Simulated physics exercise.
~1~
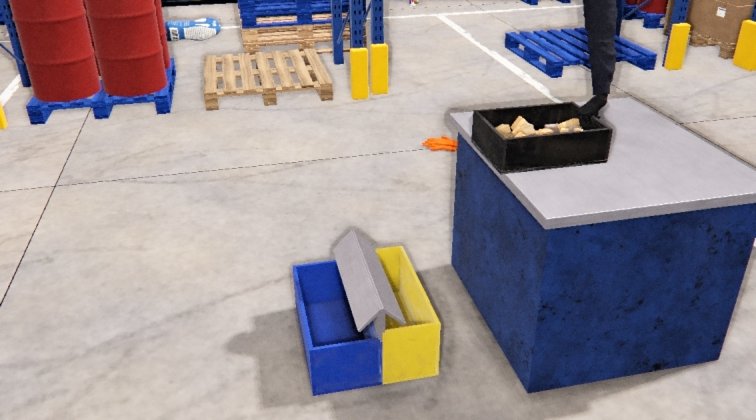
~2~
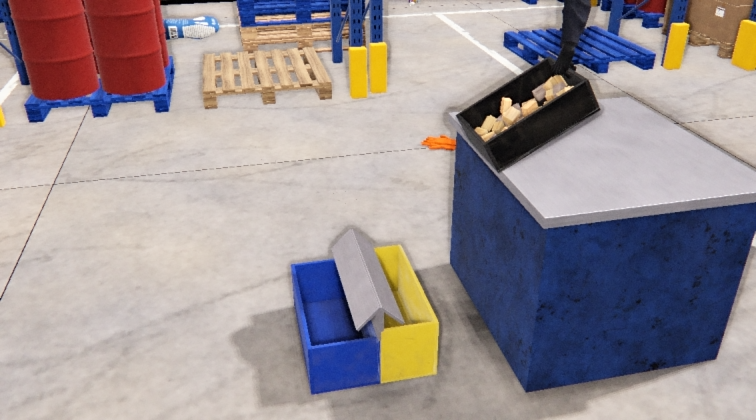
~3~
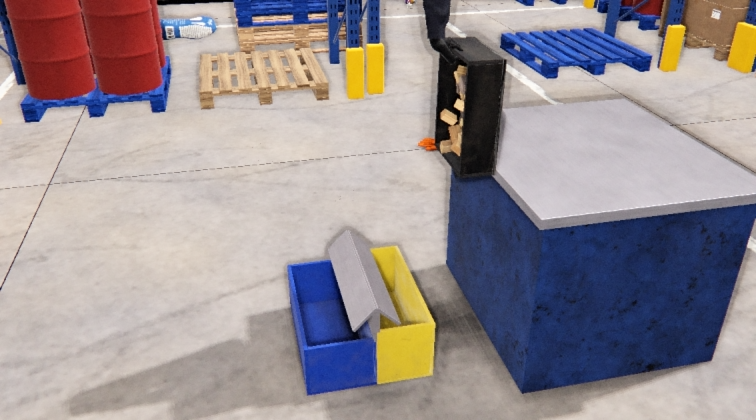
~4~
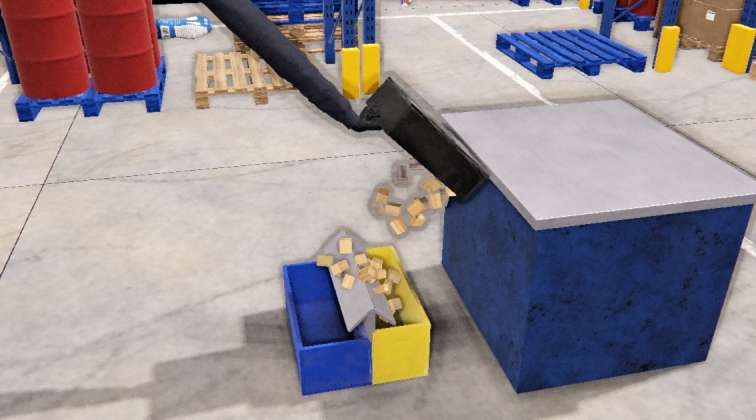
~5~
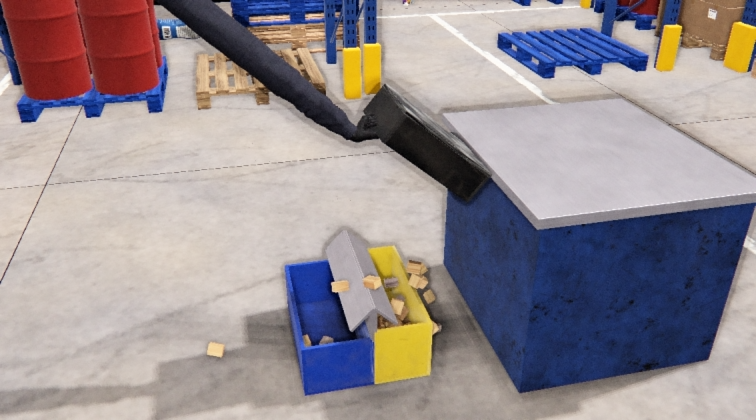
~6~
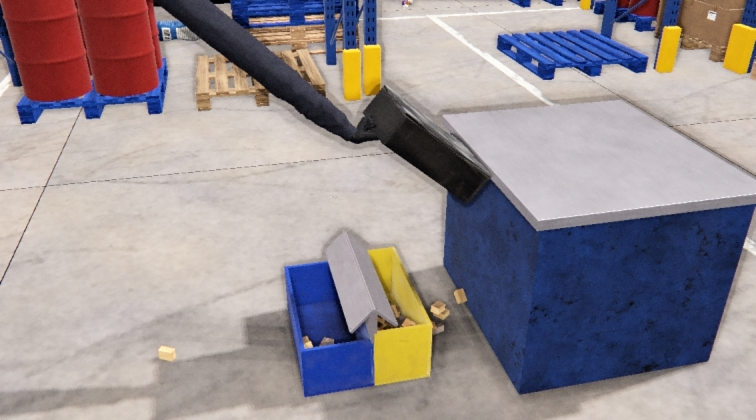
A black crate tips off a bench, spilling wooden blocks mostly into the yellow tote.
